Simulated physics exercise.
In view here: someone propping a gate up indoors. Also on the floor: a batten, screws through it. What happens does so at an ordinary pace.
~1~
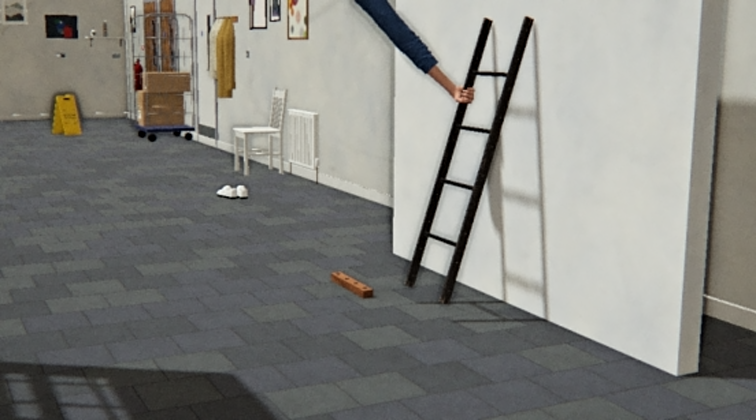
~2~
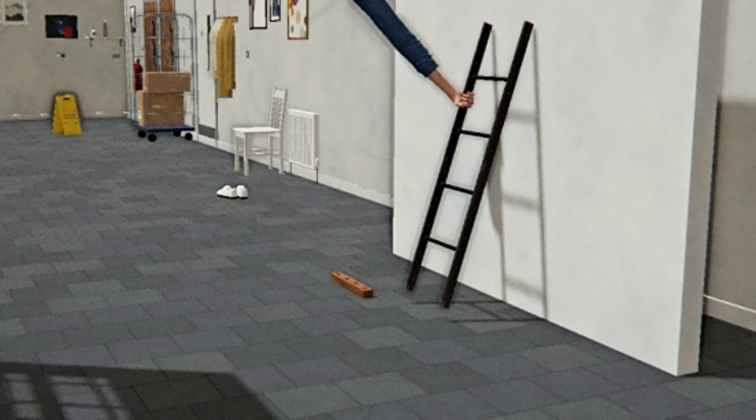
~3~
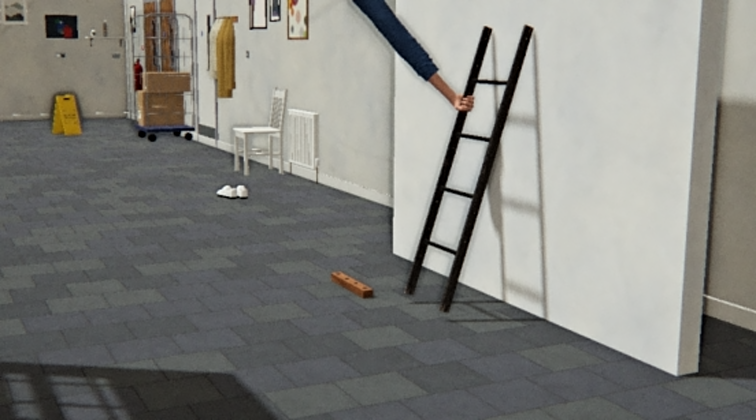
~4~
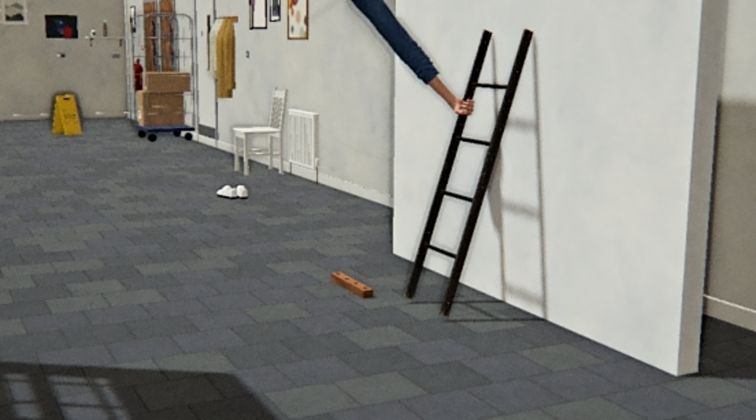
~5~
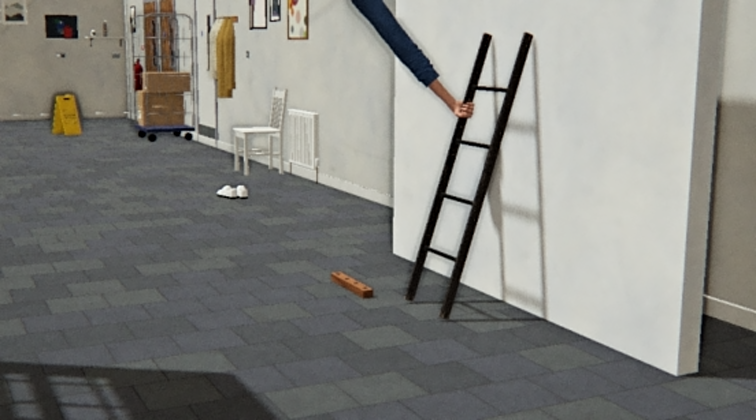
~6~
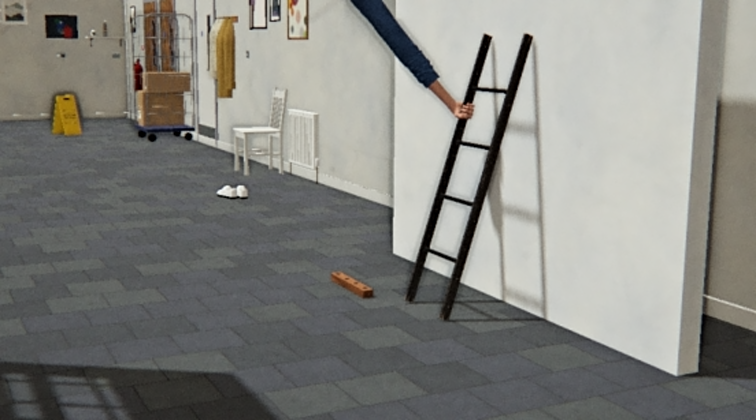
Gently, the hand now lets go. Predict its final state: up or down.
Does not shift.
Then, 0.46 s past the last view, black gate at rest near (467, 173).
Finally, the black gate remains leaning, near (467, 173).
